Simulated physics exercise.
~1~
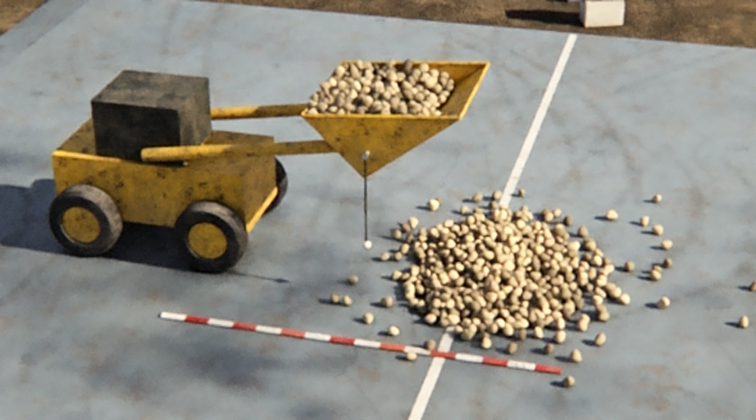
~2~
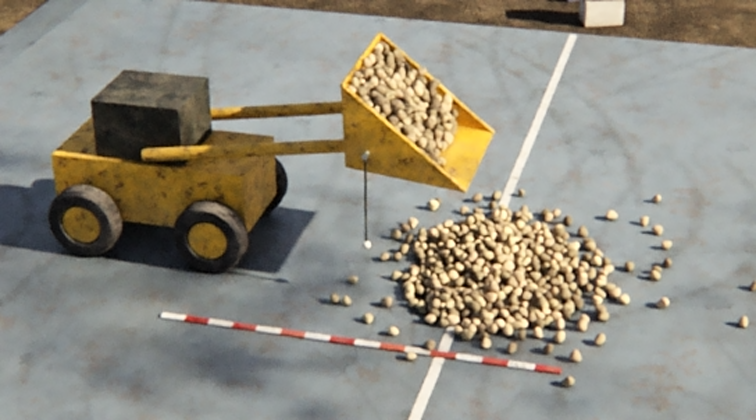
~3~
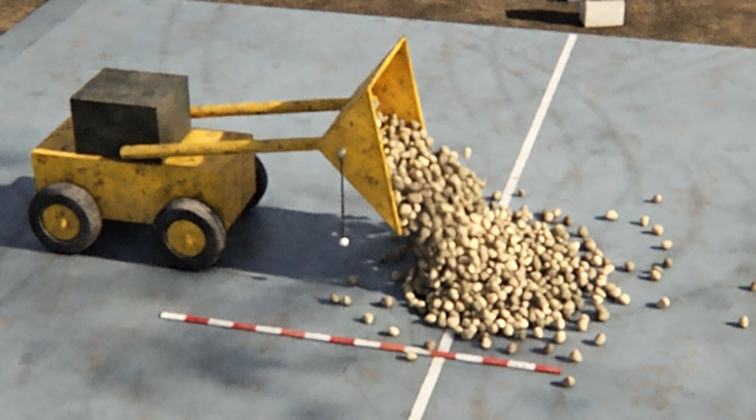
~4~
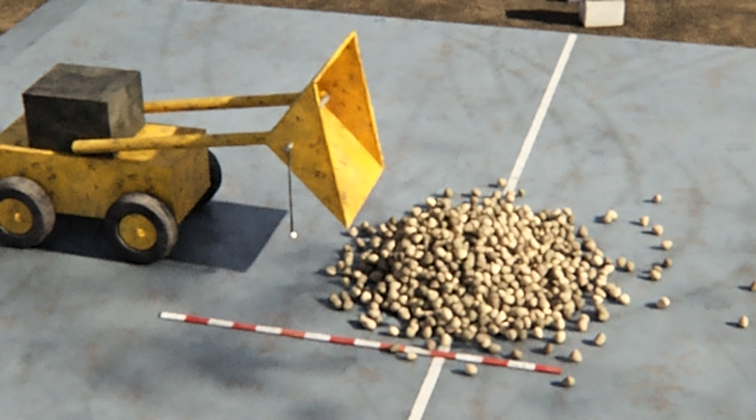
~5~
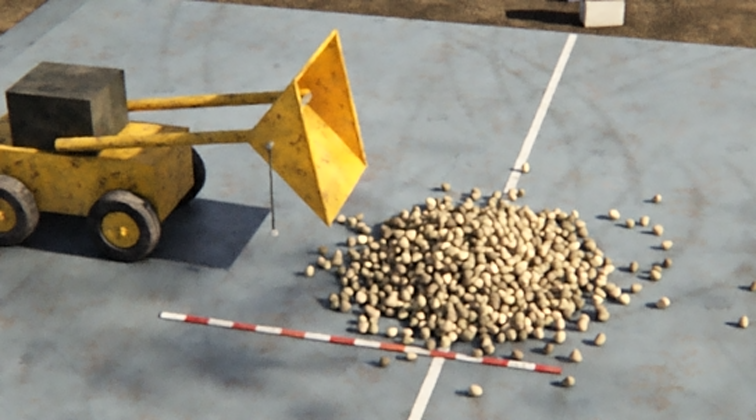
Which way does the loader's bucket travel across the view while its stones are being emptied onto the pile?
The bucket travels to the left, as the loader backs away from the pile.
The footage shows a yellow loader with a full bucket of rounded stones beside a loose pile on flat ground; the bucket tips forward, the stones pour onto the pile as the machine backs away left, and the emptied bucket stays tilted beside a wider heap.
